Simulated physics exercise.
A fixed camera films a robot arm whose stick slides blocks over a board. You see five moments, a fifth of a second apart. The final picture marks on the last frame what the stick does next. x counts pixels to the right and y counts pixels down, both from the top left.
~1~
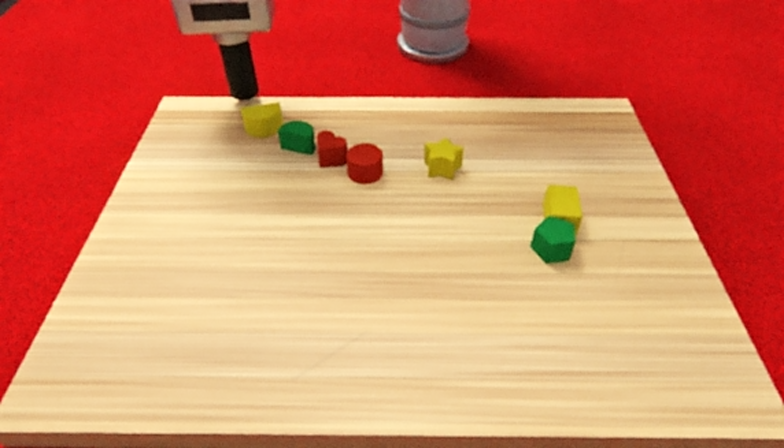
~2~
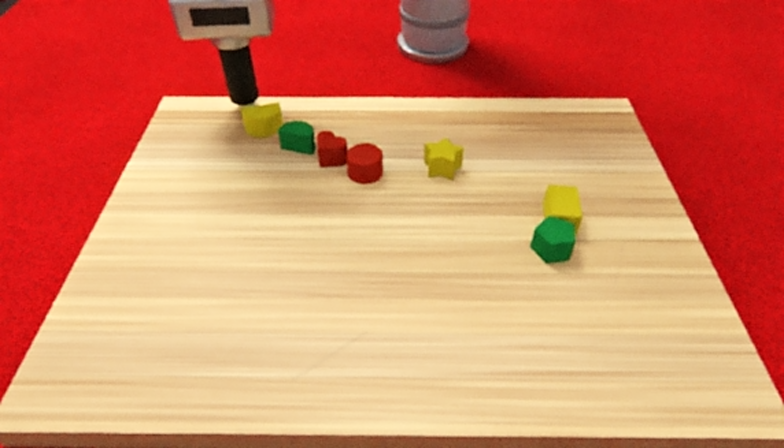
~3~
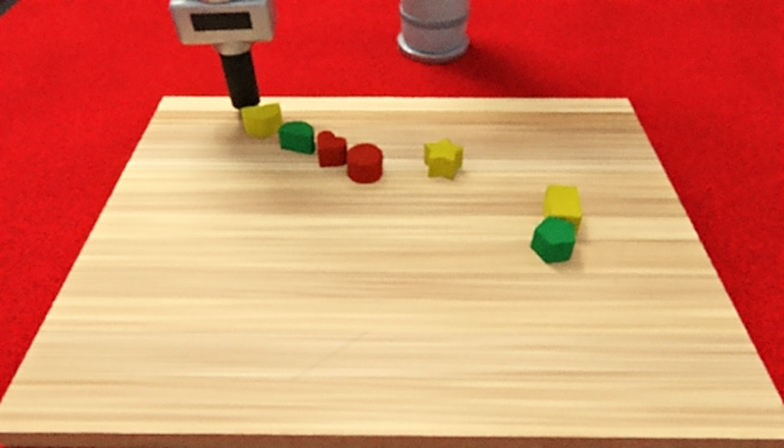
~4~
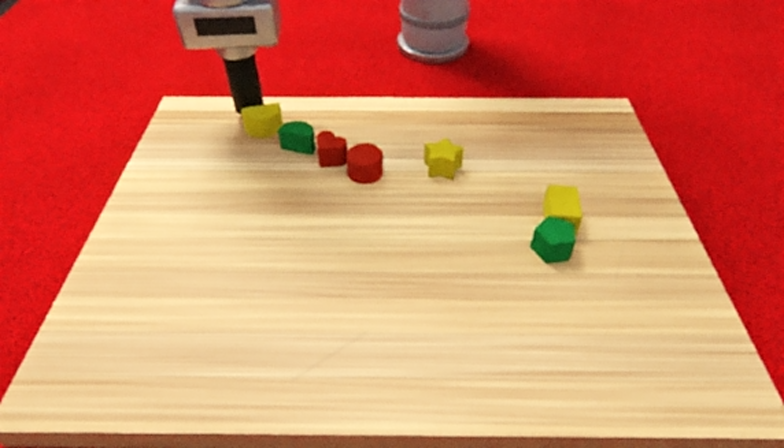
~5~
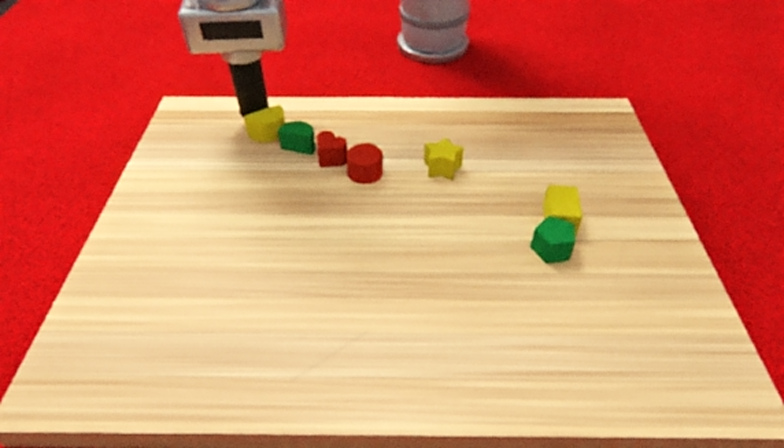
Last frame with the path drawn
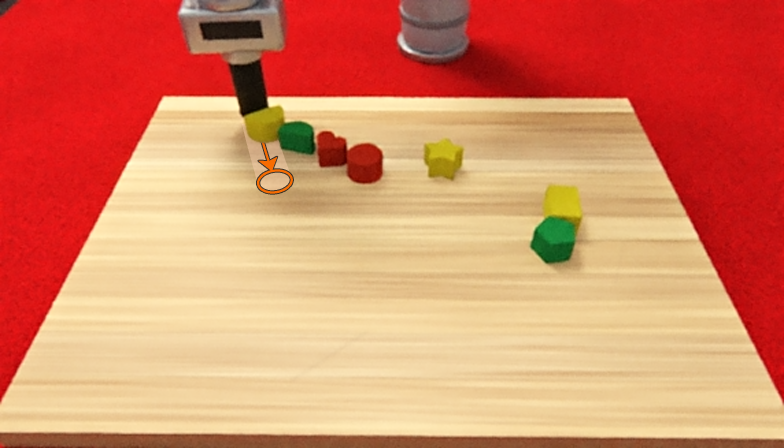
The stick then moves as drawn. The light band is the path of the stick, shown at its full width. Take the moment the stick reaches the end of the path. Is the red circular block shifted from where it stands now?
No, it doesn't check out.
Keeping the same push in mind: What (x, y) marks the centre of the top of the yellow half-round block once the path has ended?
Around pixel (301, 160).
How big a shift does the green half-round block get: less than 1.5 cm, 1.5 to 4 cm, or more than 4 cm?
Answer: 1.5 to 4 cm.
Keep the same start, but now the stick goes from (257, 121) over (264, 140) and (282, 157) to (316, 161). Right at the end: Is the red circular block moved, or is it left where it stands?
That block gets shifted.
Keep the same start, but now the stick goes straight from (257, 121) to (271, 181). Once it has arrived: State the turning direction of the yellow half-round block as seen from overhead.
The sense of turning is anti-clockwise.
Path on the board, in a line from (257, 121) to (275, 181).
What follows on the original path. One third of the way, stick at (260, 131); yellow half-round block at (275, 133), turned 15° anticlockwise; green half-round block at (306, 133), turned 45° anticlockwise; red heart at (336, 140), turned 20° clockwise.
Two thirds of the way, stick at (266, 151); yellow half-round block at (287, 151), turned 40° anticlockwise; green half-round block at (314, 137), turned 90° anticlockwise; red heart at (337, 139), turned 25° clockwise.
At the end, stick at (273, 172); yellow half-round block at (301, 160), turned 60° anticlockwise; green half-round block at (314, 137), turned 90° anticlockwise; red heart at (337, 139), turned 25° clockwise; red circular block in place.
